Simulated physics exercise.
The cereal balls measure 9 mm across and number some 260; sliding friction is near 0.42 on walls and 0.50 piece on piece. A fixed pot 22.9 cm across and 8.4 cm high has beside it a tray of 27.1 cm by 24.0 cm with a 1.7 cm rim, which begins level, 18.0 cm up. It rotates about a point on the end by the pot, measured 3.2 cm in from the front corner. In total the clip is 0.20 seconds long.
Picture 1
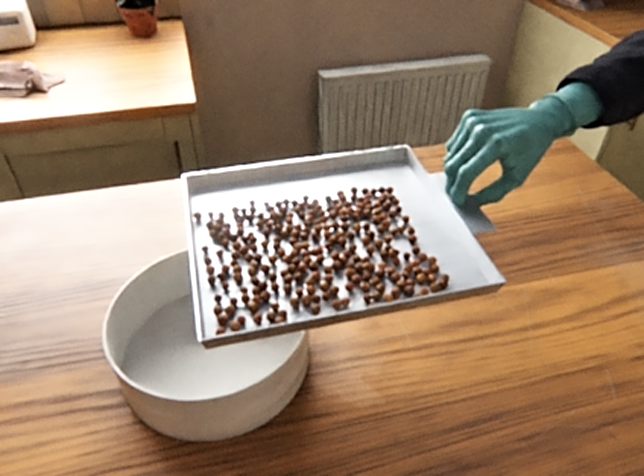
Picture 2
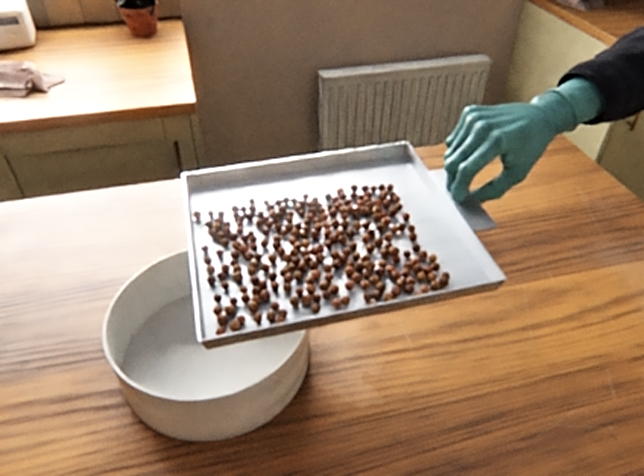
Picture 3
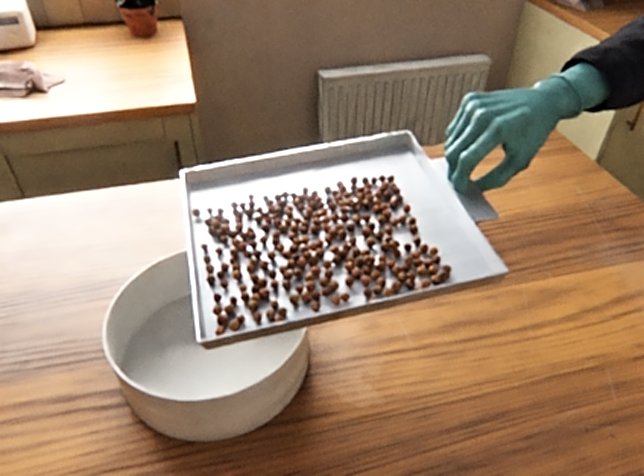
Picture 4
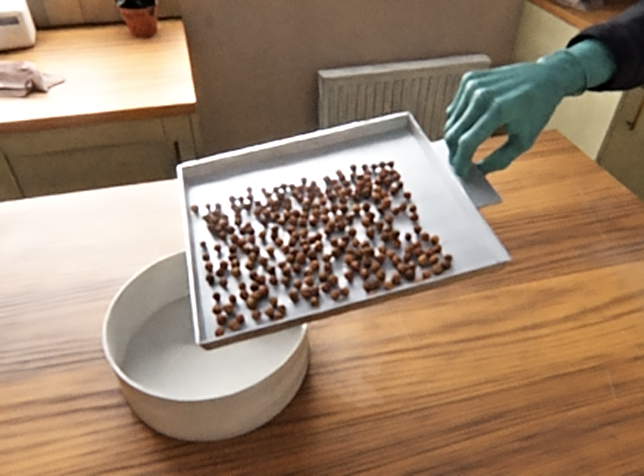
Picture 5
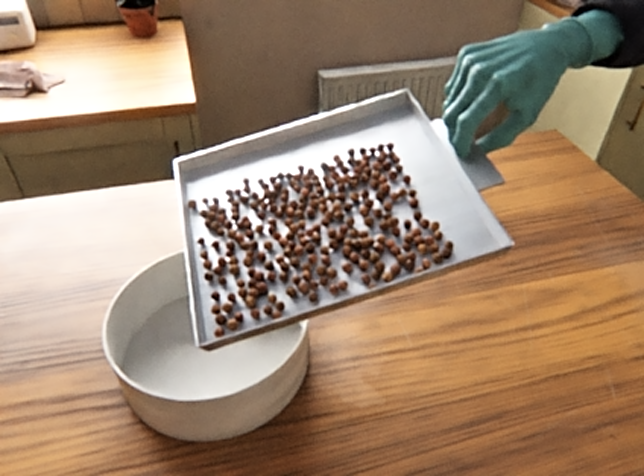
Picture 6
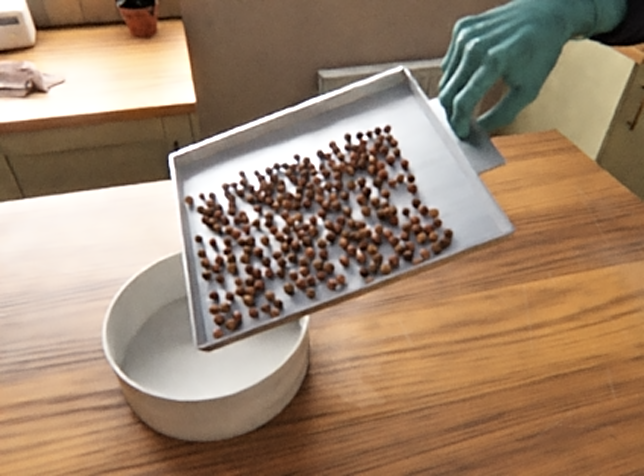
A green-gloved hand raises the right side of a tray of brown balls beside a pot.
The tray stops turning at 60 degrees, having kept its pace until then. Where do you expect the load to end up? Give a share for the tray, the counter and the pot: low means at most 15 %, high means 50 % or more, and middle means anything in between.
Shares: Tray high, counter middle, pot low.
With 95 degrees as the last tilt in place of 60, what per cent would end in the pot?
10 per cent.
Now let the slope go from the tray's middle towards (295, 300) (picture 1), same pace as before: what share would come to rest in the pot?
Near 0 percent, give or take.
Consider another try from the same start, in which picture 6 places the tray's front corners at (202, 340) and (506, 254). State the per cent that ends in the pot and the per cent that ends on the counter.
Pot: 0, counter: 5.
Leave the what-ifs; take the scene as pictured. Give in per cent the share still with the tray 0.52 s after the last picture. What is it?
About 75 per cent.
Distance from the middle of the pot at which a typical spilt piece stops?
Distance: Around 22 cm.
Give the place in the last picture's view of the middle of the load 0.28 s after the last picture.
By then the middle of the load sits around (229, 244).
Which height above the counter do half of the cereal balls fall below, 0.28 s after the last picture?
The halfway mark is near 24 cm.
Then, 0.17 s after the last picture, tilt 41 degrees; the tray holds 100 %, the pot 0 %.
Then, 0.28 s after the last picture, tilt 55 degrees; the tray holds 100 %, the pot 0 %.
Then, 0.52 s after the last picture, tilt 60 degrees; the tray holds 75 %, the pot 0 %.
In the end, tray 65 %, counter 30 %, pot 5 %.
